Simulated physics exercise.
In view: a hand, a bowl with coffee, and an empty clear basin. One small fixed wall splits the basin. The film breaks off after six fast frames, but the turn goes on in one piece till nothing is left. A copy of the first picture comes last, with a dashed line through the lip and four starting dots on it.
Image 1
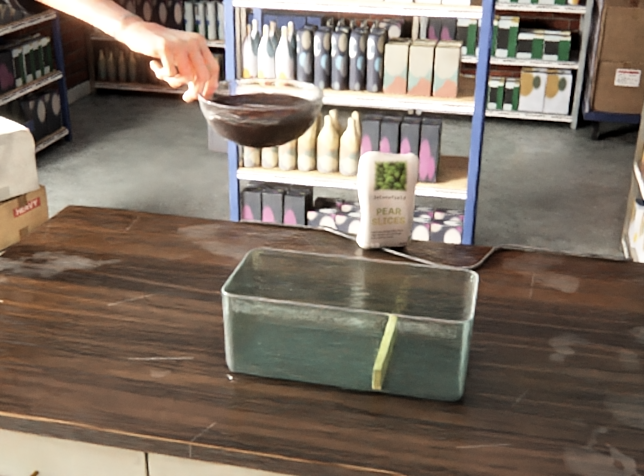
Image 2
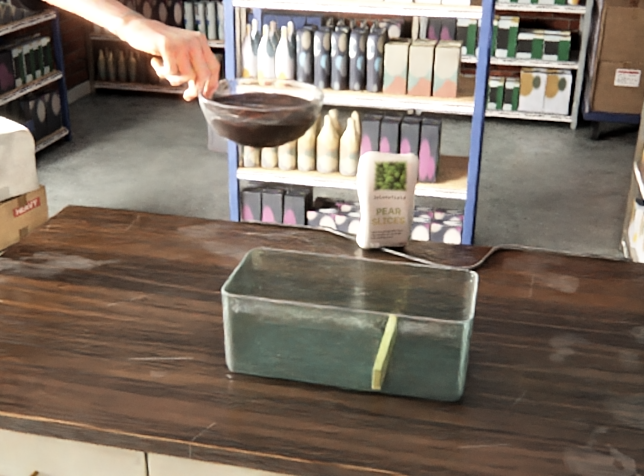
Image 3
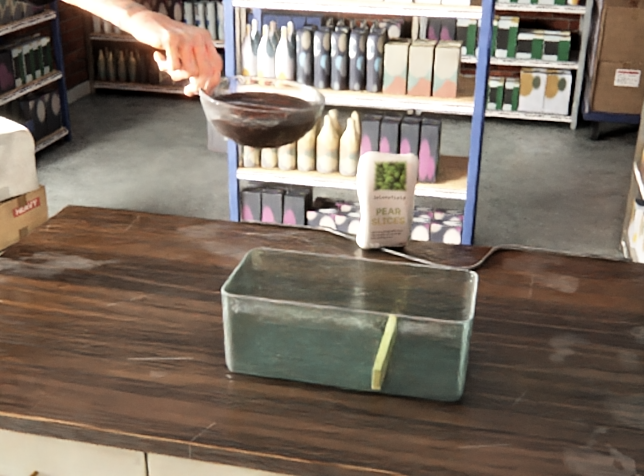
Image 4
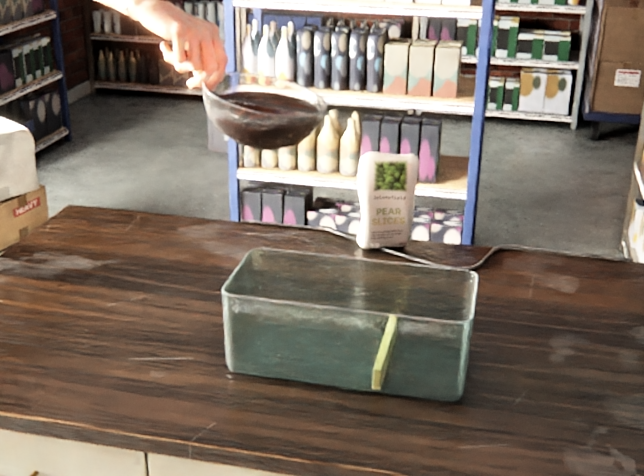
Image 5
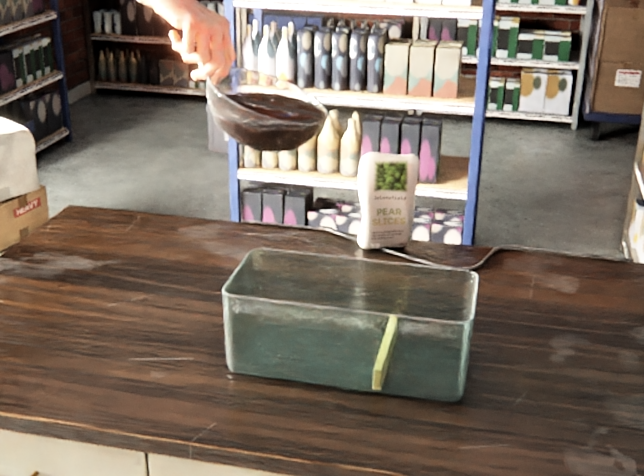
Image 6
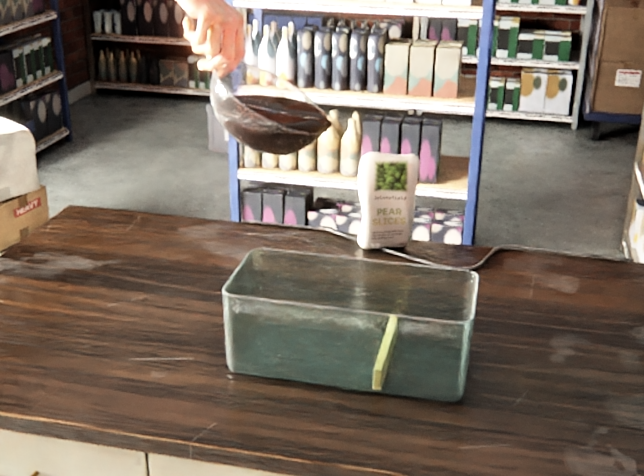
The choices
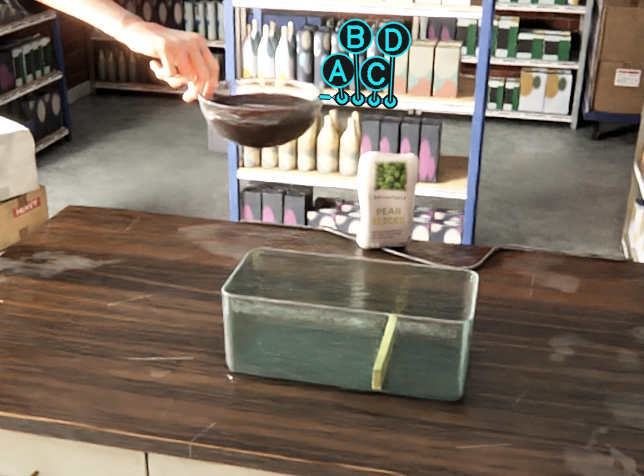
In a storeroom or shop with stocked shelves and a grey floor behind, a still camera looks slightly down on a dark wooden table. An empty clear greenish basin with a yellow-green upright divider right of its middle sits there, a white package with a green picture behind it. At upper left, a hand holds a clear bowl of dark coffee, shifts slightly, then tilts it rightward until coffee reaches over the lip.
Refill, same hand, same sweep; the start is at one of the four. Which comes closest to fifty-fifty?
Best: A.
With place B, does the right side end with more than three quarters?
No.
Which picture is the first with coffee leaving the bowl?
Picture 6.
In cyan, A at (342, 98); B at (358, 99); C at (374, 100); D at (390, 101).
Choosing A, about 48 % ends left of the wall and 50 % right of it.
Choosing B, about 36 % ends left of the wall and 62 % right of it.
Choosing C, about 31 % ends left of the wall and 66 % right of it; 3 % is lost outside.
Choosing D, about 27 % ends left of the wall and 69 % right of it; 4 % is lost outside.
